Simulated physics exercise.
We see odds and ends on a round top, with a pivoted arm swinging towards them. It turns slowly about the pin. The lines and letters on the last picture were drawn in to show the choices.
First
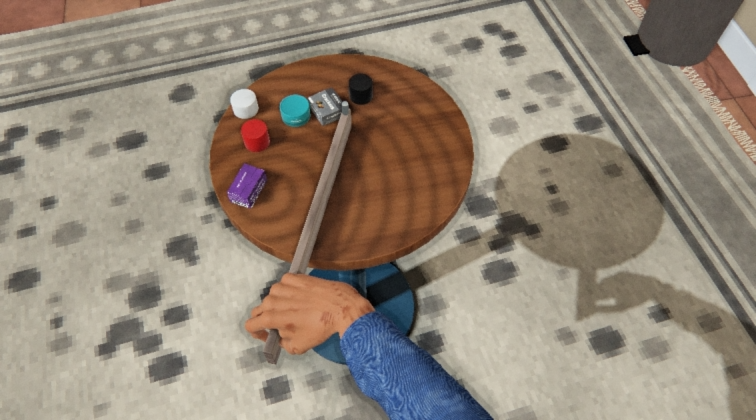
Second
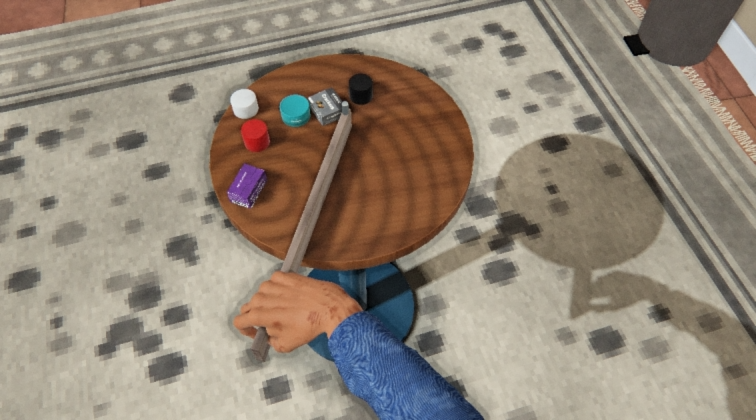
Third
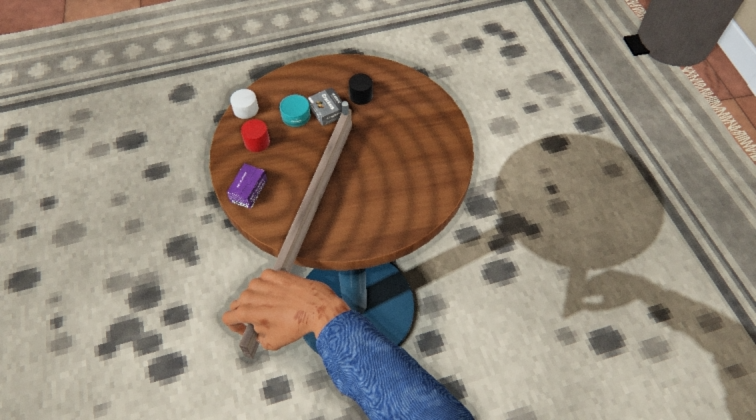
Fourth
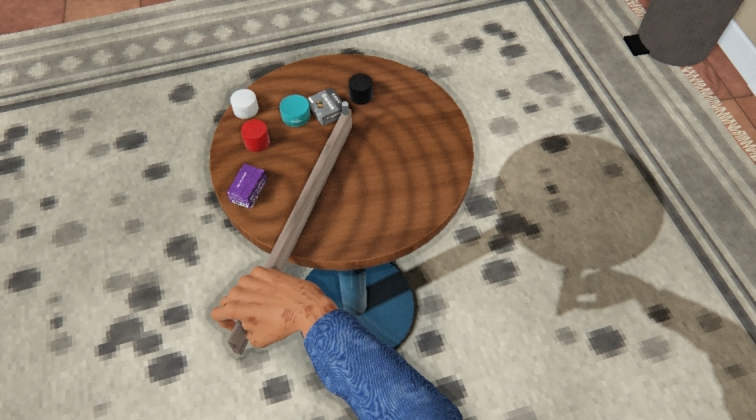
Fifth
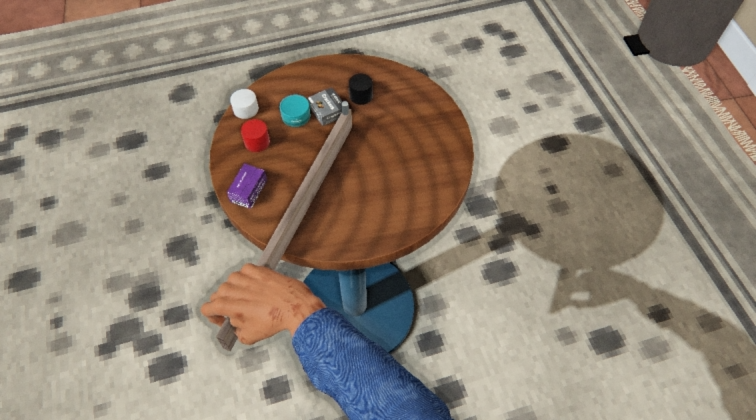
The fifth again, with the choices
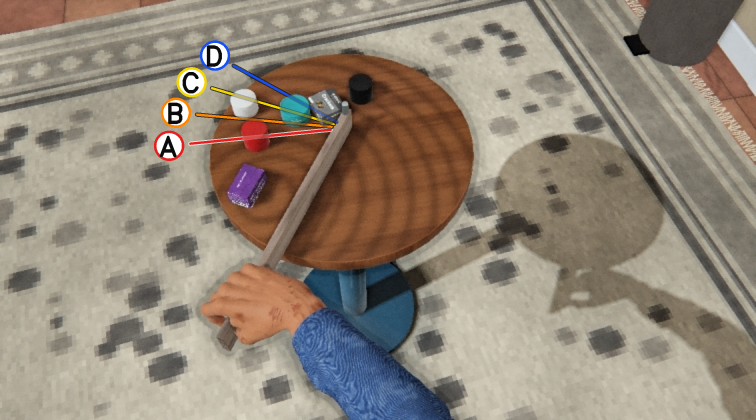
On a round wooden table over a speckled rug, a hand slowly swings a wooden bar's near end leftward beside small containers.
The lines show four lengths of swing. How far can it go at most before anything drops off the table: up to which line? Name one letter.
Up to line B.
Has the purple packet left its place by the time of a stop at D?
Yes.
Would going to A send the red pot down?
No.
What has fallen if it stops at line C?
The white tin goes over.
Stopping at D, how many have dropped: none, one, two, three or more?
In all, two.
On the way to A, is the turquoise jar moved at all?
By then, no.
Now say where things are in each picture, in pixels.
The first picture shows arm (323, 183); grey packet (327, 106); purple packet (247, 186).
The second picture shows arm (319, 182); black pot (361, 89).
The third picture shows arm (316, 181); turquoise jar (295, 111).
The fourth picture shows arm (312, 180); grey packet (327, 106).
The fifth picture shows arm (309, 179); black pot (361, 89); red pot (256, 136); turquoise jar (295, 111).
On the copy, A at (261, 137); B at (264, 121); C at (272, 105); D at (283, 93).
On B. First, arm (274, 158); purple packet (241, 179); white tin (245, 104).
Then, arm (258, 129); purple packet (226, 136); red pot (256, 128).
Finally, arm (260, 105); white tin (248, 88); purple packet (233, 104); nothing has fallen.
By contrast, A is safe but short; C drops the white tin; D drops the purple packet and white tin.
